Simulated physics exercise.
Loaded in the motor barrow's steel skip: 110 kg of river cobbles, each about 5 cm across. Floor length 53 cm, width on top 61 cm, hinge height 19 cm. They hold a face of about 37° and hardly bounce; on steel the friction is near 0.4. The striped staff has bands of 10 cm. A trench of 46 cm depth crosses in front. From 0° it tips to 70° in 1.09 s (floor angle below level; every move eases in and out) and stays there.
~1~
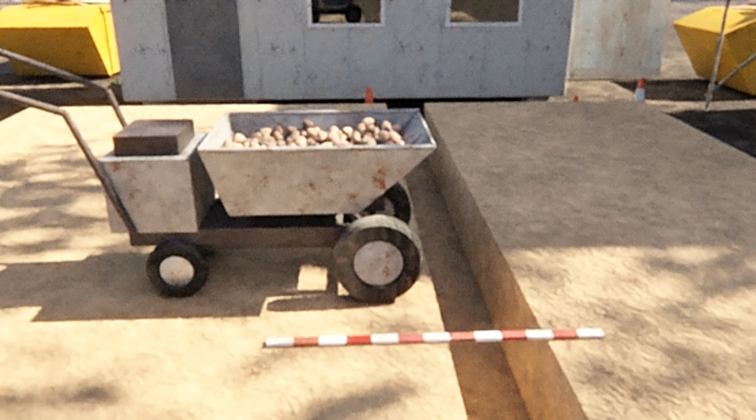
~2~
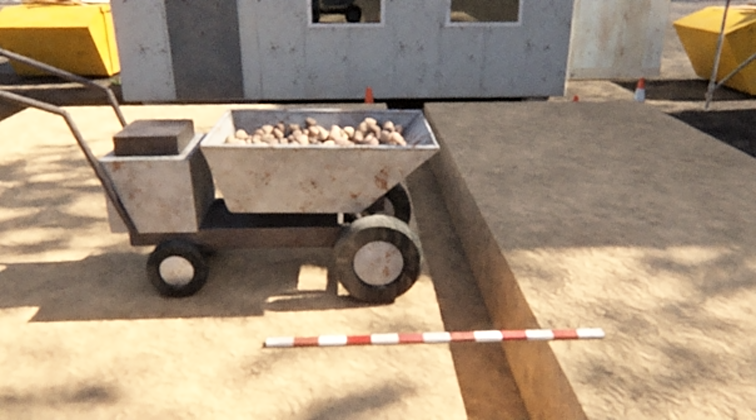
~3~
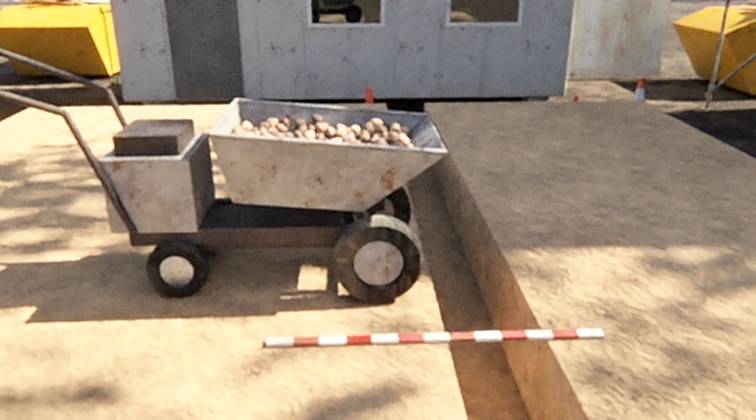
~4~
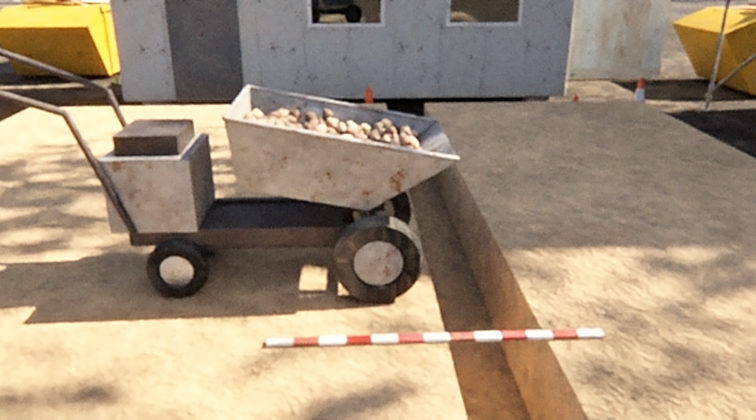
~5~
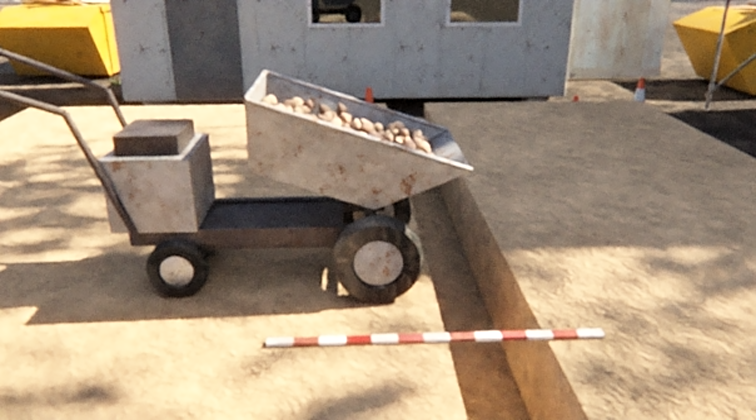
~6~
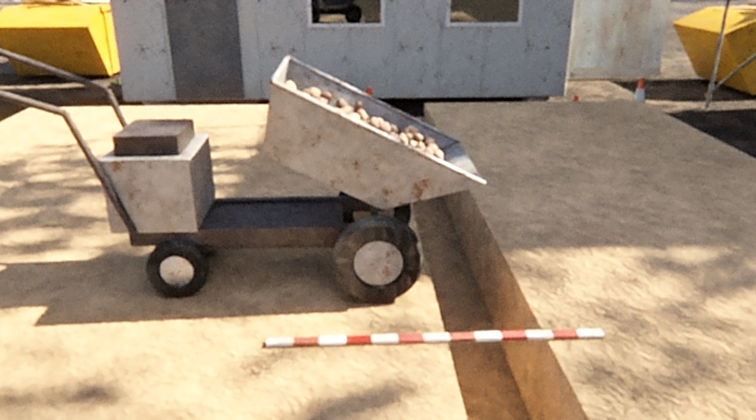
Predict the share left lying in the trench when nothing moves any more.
About 29 per cent.
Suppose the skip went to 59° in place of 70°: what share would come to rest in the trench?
Then about 45 per cent.
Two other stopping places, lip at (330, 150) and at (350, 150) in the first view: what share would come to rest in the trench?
First some 95, then 100 per cent.
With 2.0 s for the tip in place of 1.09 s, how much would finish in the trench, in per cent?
It would be near 40 per cent.
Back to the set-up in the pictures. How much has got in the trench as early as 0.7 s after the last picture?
Some 5 per cent.
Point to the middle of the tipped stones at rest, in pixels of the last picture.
Their middle is at about (547, 262).
Then, 0.4 s after the last picture the floor is at 59°, 100 % in the skip; the foremost stones are at (487, 201).
Then, 0.7 s after the last picture the floor is at 70°, 59 % in the skip, 6 % in the trench, 35 % past the trench; the foremost stones are at (590, 269).
Then, 1.1 s after the last picture the floor is at 70°, 15 % in the skip, 16 % in the trench, 70 % past the trench; the foremost stones are at (679, 264).
Then, 3.0 s after the last picture the floor is at 70°, 0 % in the skip, 29 % in the trench, 71 % past the trench; the foremost stones are at (700, 227).
